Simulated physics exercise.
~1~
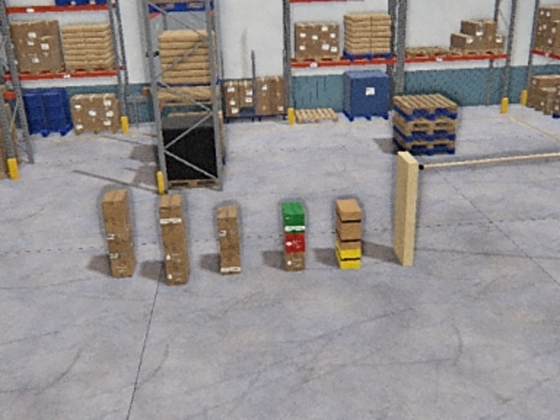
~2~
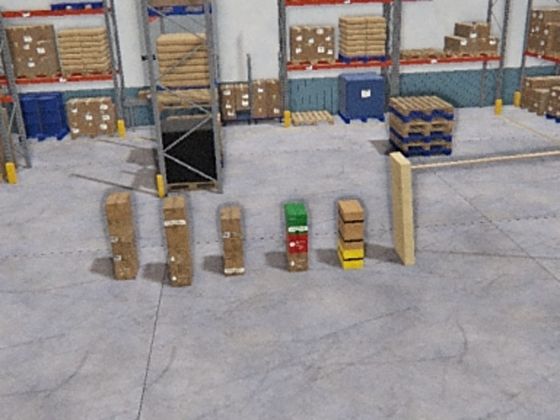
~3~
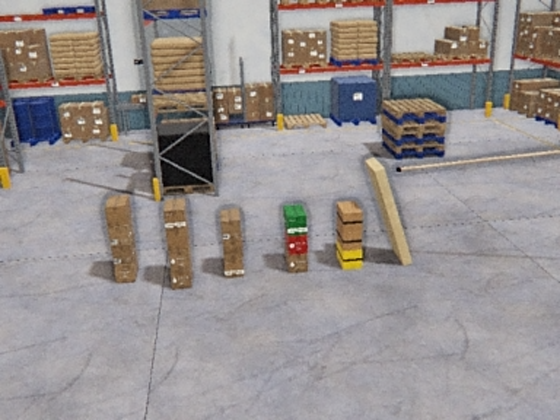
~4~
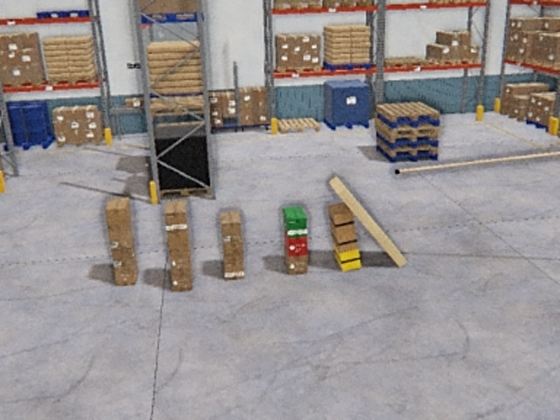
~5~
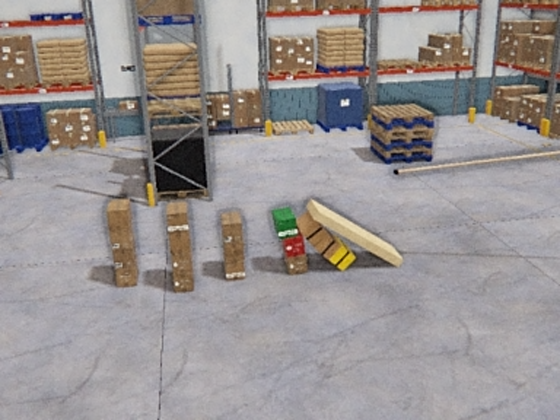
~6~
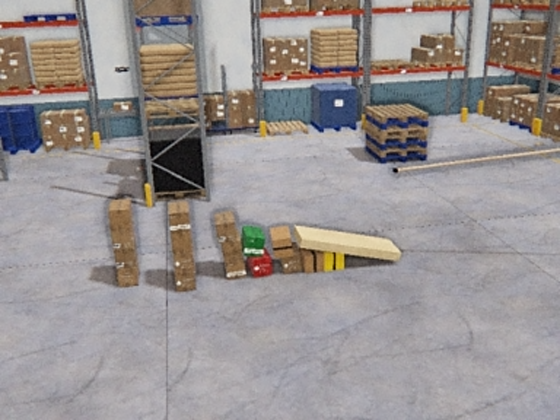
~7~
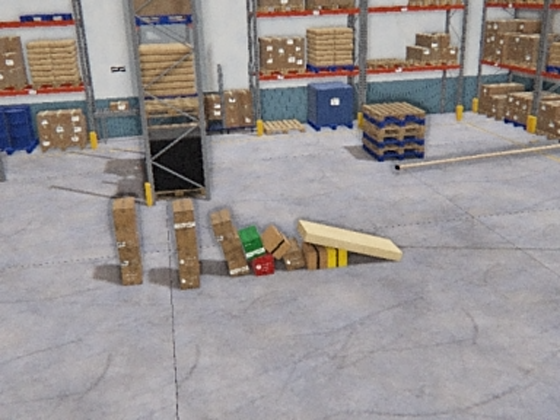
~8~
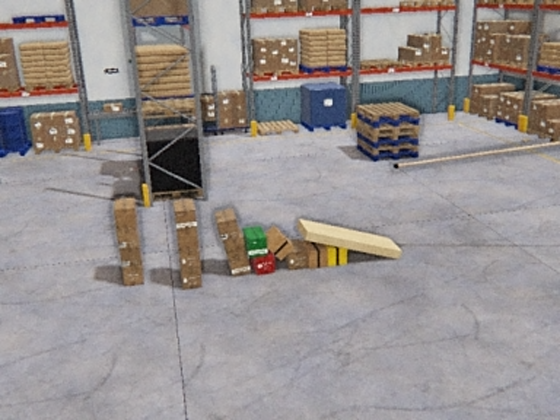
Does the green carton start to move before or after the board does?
The green carton starts to move after the board. The board is already leaning left while the green carton still sits in place on its column.
